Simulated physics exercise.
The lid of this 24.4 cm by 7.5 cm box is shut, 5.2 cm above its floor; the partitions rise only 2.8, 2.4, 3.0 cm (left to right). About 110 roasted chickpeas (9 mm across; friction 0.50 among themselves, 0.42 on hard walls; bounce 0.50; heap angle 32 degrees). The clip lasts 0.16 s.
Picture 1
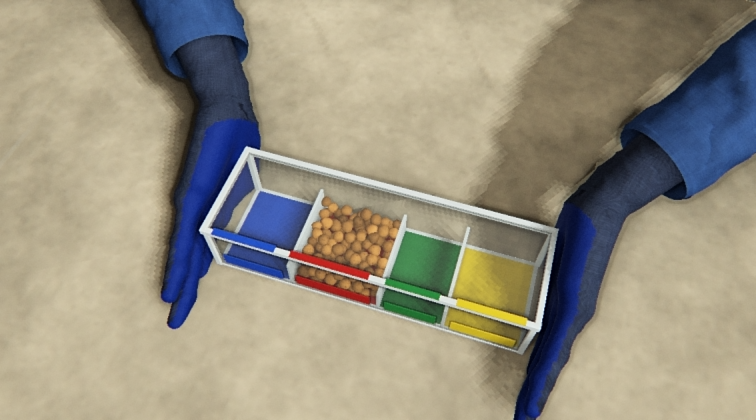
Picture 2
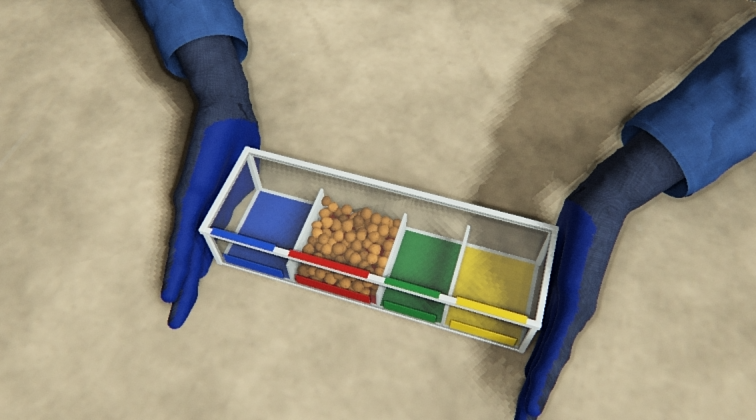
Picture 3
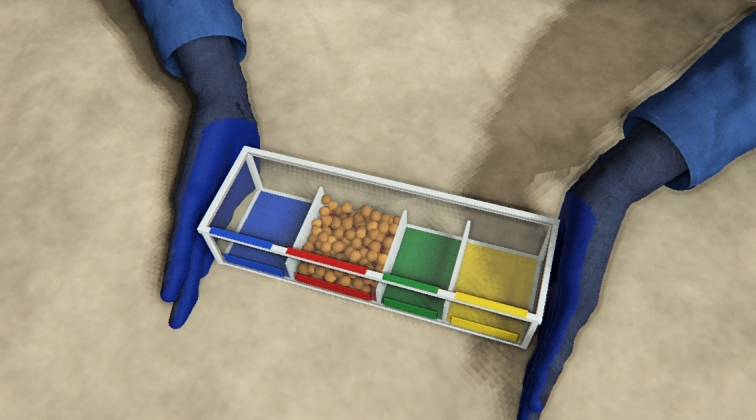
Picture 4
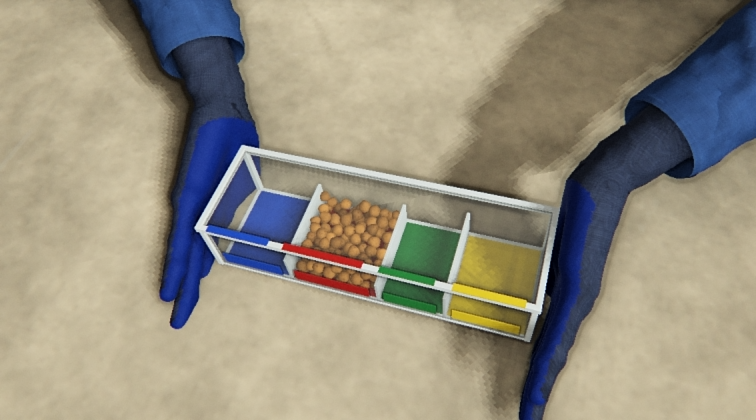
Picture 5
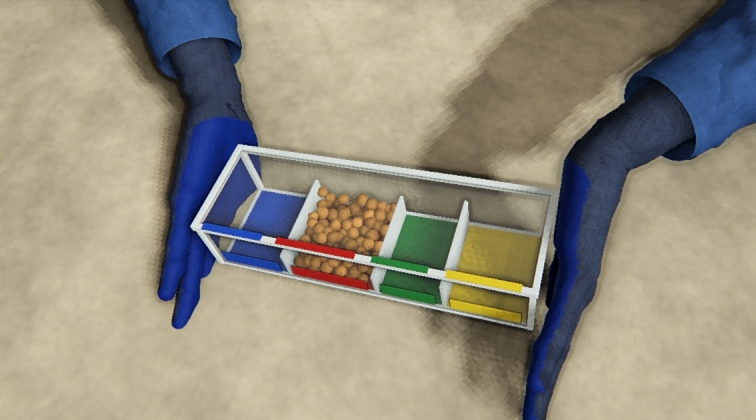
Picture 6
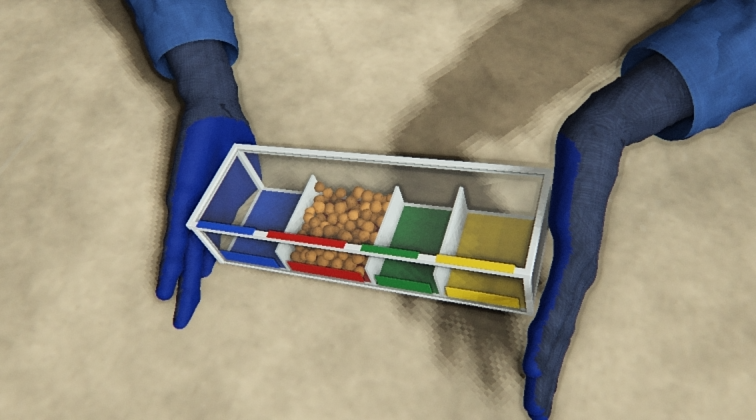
Two blue-gloved hands in blue sleeves hold a clear, white-edged box at its left and right ends above a mottled beige surface, seen from above. Inside, low partitions separate blue, red, green and yellow sections from left to right, with round tan-brown pieces heaped in the red one. The hands slowly tilt the box, its right end rising slightly, while the pieces stay in the red section and the camera stays still.
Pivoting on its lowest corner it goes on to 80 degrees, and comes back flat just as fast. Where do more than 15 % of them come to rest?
Red: Above, blue: Above, green: Below, yellow: Below.
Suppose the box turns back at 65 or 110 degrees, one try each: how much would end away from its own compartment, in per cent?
About 20 and 90 per cent.
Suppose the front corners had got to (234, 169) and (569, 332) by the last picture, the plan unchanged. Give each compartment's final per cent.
Red 25, blue 0, green 15, yellow 60.
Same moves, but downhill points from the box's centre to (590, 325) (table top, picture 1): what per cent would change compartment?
Some 65 per cent.
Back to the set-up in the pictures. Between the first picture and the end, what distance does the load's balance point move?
Some 4.5 cm.
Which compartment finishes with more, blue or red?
It is the red one.
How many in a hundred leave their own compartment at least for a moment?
Roughly 40 per cent.
Then, 0.51 s after the last picture, tilt 80 degrees; red 95 %, blue 5 %.
Then, 0.85 s after the last picture, tilt 33 degrees; red 60 %, blue 40 %.
Then, 1.28 s after the last picture, tilt 0 degrees; red 60 %, blue 40 %.
In the end, red 60 %, blue 40 %, green 0 %, yellow 0 %.
